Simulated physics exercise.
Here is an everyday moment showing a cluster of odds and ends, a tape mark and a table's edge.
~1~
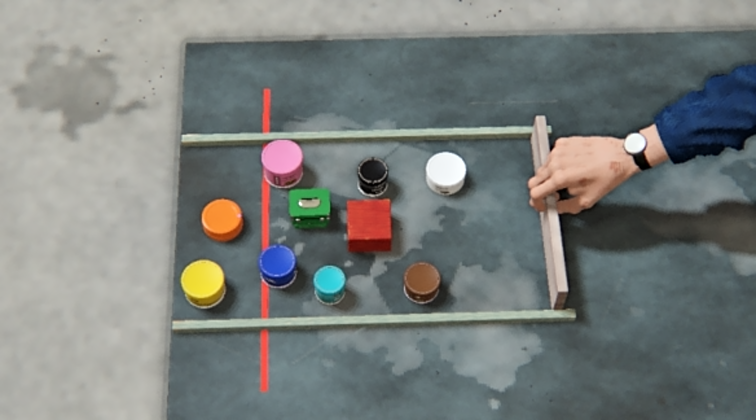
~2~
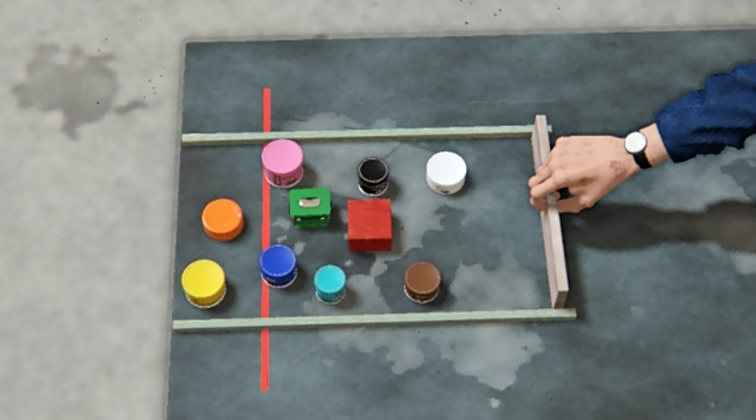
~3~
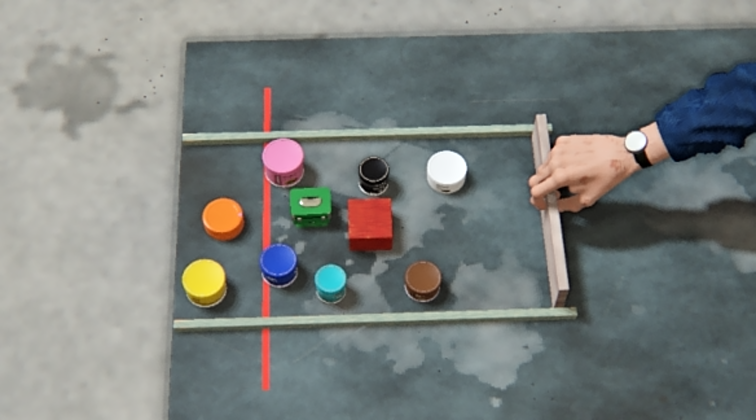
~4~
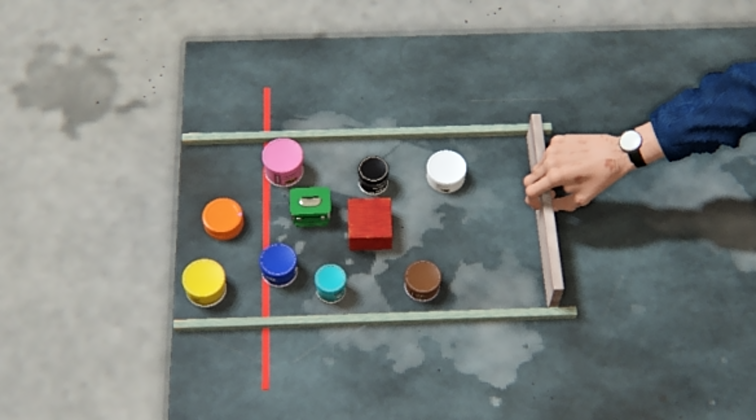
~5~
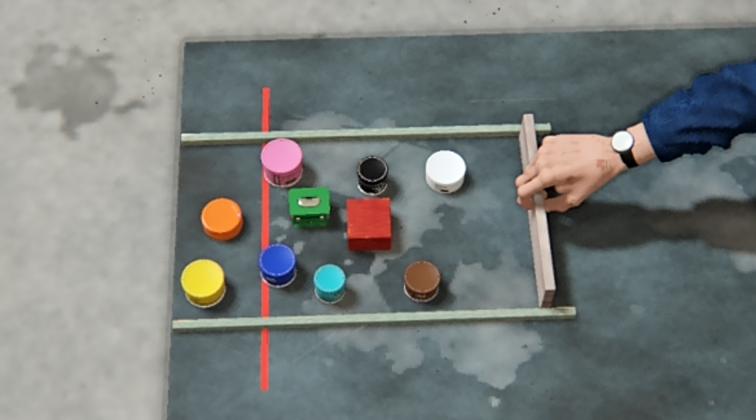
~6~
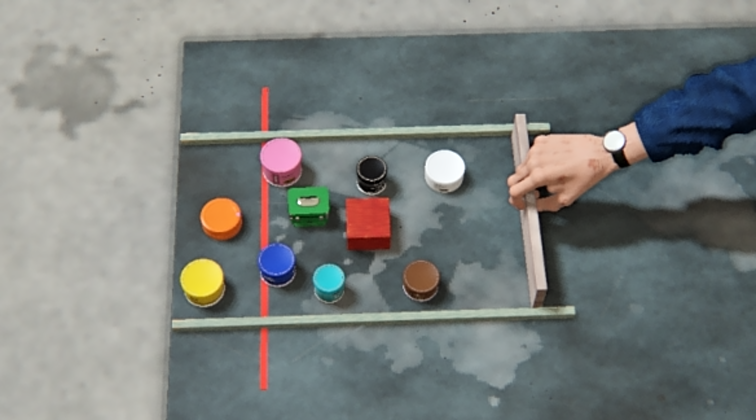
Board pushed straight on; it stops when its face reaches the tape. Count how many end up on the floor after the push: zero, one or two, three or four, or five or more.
Falling ones: A lone one or two.
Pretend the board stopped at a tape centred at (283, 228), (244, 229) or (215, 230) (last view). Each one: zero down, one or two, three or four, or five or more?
First zero, next either one or two, finally five or more.
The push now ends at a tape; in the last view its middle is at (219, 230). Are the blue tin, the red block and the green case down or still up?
In short: Blue tin safe, red block safe, green case gone.
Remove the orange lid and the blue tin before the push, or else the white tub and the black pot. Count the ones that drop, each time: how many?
Try one: 0; try two: 0.
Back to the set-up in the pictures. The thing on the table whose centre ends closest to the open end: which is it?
The foremost one is the yellow pot.
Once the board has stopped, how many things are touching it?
Tally at the end: 3.
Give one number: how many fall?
I count 1 in all.
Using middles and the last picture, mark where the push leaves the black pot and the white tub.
Positions - first (213, 198), then (245, 188).
A little later, none off yet; yellow pot at rest near (203, 284); orange lid at rest near (221, 219); blue tin at rest near (277, 266).
Next, none off yet; yellow pot at rest near (203, 284); orange lid shifted a little near (209, 220); blue tin moving near (272, 263).
When it is over, the number that fall off is one or two; down, orange lid.
